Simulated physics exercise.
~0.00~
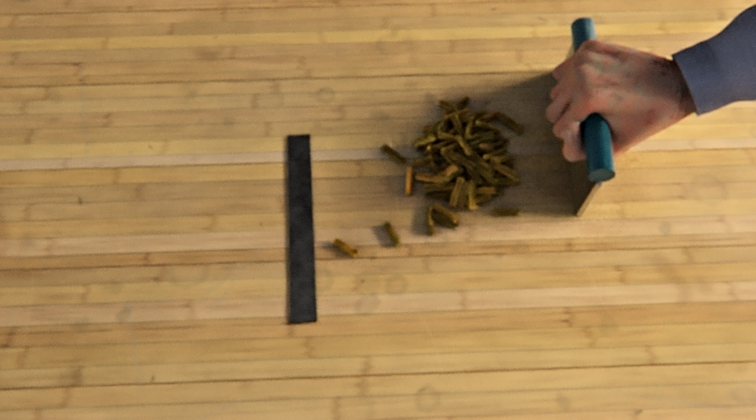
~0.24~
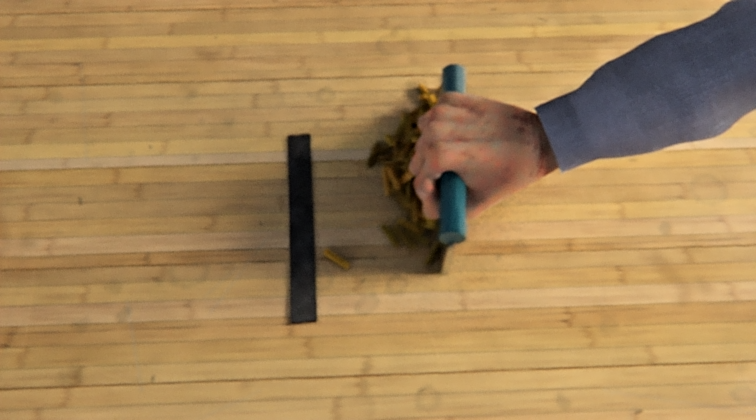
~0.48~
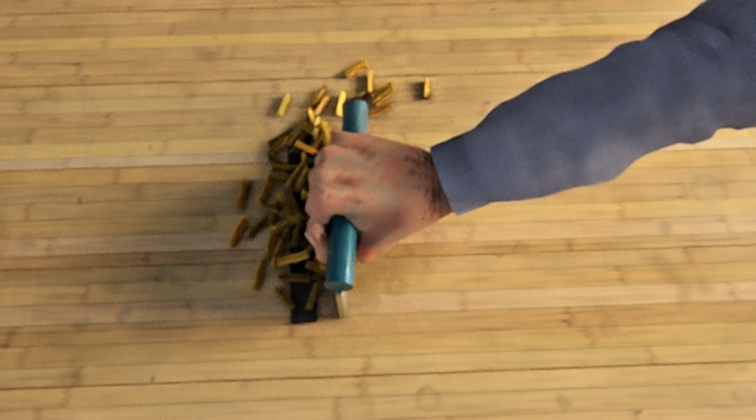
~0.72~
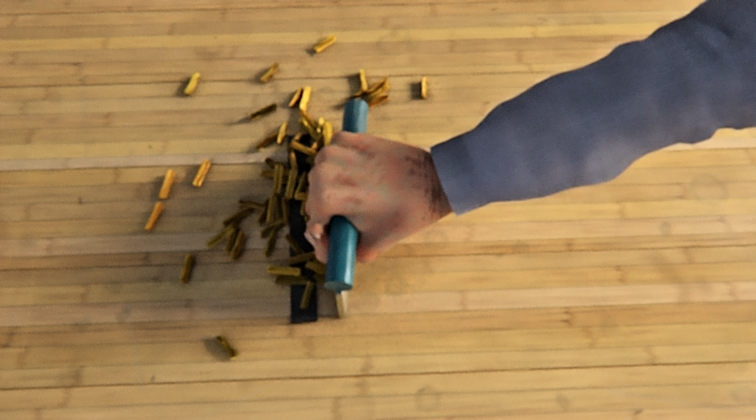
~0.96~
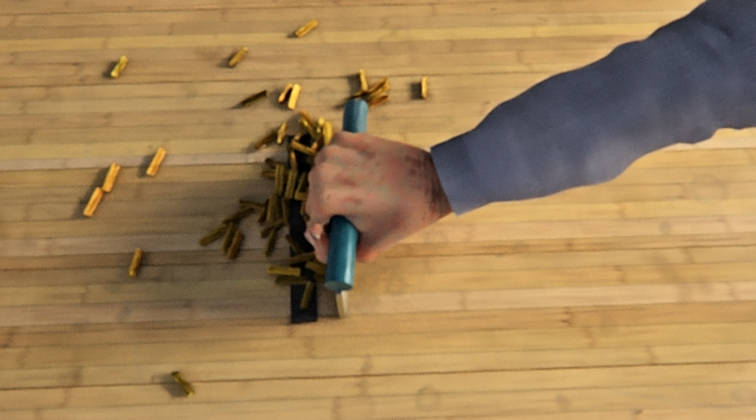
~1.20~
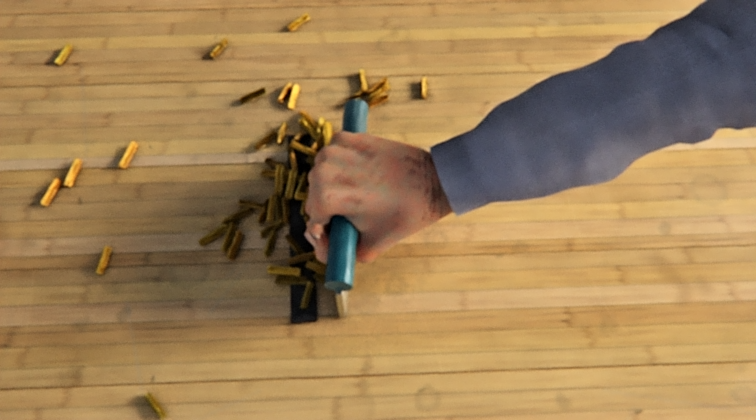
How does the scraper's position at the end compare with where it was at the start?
At the start the scraper is on the right side, well away from the dark strip. By the end it is farther left and somewhat lower in view, just to the right of the strip.
We see a hand push a teal-handled scraper leftwards across a wooden surface, sweeping small pasta pieces onto a fixed dark strip. The scraper stops beside the strip while several pieces slide farther left and scatter, leaving many bunched around the strip.
